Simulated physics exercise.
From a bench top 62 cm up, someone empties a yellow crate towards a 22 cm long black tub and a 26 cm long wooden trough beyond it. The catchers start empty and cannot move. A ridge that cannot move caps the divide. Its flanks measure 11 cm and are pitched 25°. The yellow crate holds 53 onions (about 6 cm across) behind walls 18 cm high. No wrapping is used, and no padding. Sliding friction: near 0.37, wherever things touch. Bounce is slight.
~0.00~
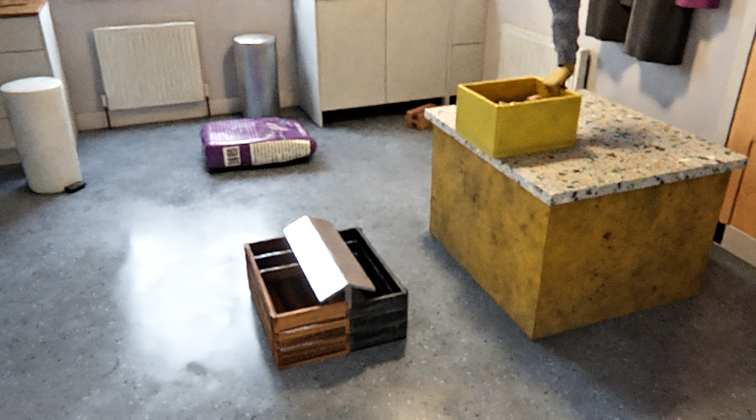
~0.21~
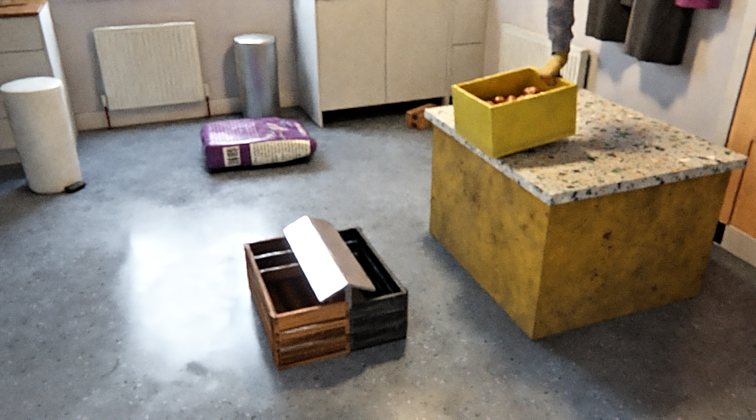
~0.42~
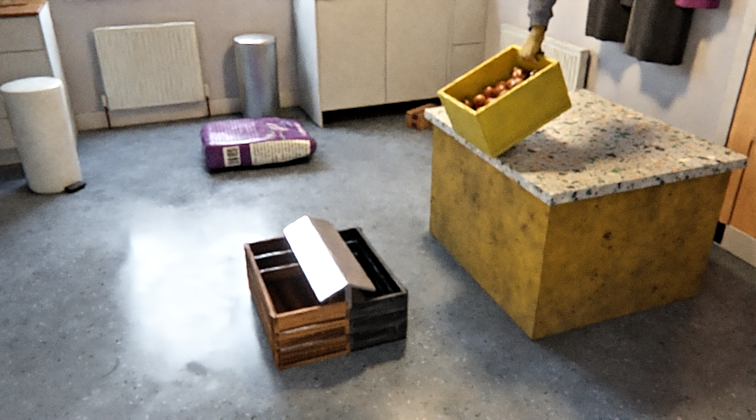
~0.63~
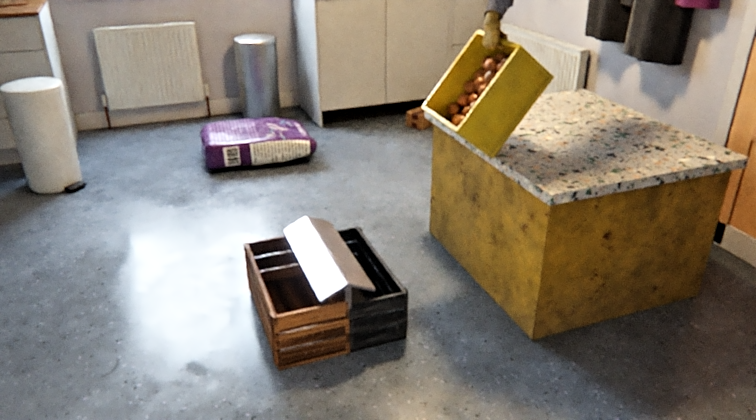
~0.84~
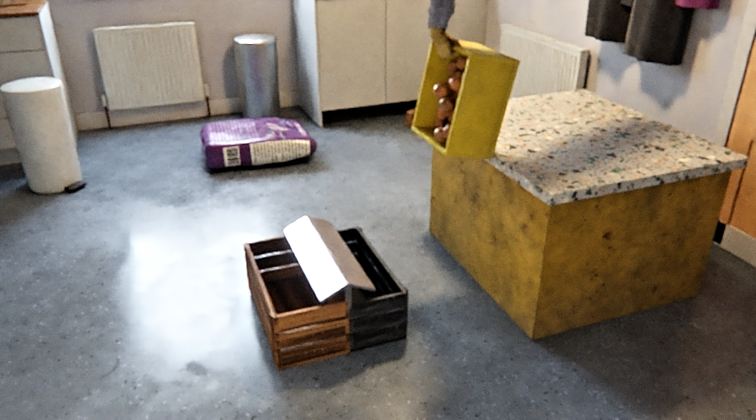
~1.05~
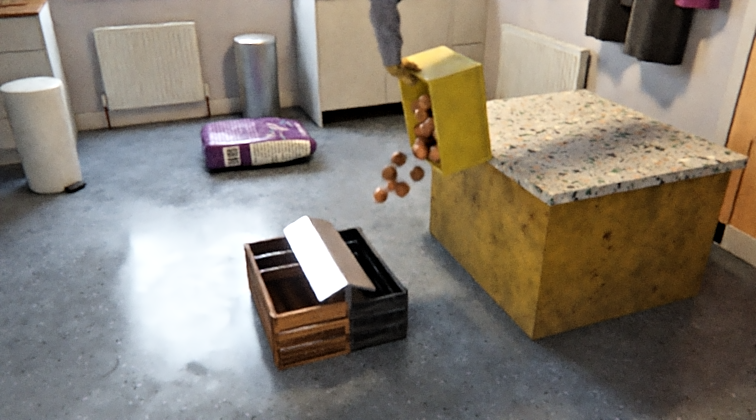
In a grey-floored room, a gloved hand tilting a yellow crate off a speckled bench top, brown onions tumbling out above wooden containers.
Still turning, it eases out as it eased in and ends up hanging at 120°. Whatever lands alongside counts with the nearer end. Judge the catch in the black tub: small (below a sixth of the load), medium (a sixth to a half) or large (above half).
Medium.
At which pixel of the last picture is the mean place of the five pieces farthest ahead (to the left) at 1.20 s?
Around pixel (355, 269).
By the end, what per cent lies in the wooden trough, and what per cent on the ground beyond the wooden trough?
0 and 0 %.
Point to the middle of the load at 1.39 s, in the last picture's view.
You'd find the load's middle at roughly (397, 220).
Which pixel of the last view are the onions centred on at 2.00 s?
(392, 289).
After 1.20 s, tilt 113°; 32 still in the yellow crate, 3 in the black tub and 18 in the air.
After 1.39 s, tilt 120°; 10 still in the yellow crate, 9 in the black tub, 6 on the ground short of the black tub and 28 in the air.
After 1.66 s, tilt 120°; 17 in the black tub, 23 on the ground short of the black tub and 13 in the air.
Final count (at 2.00 s), 21 in the black tub and 32 on the ground short of the black tub. Asked share, 21 of 53, 40 per cent.
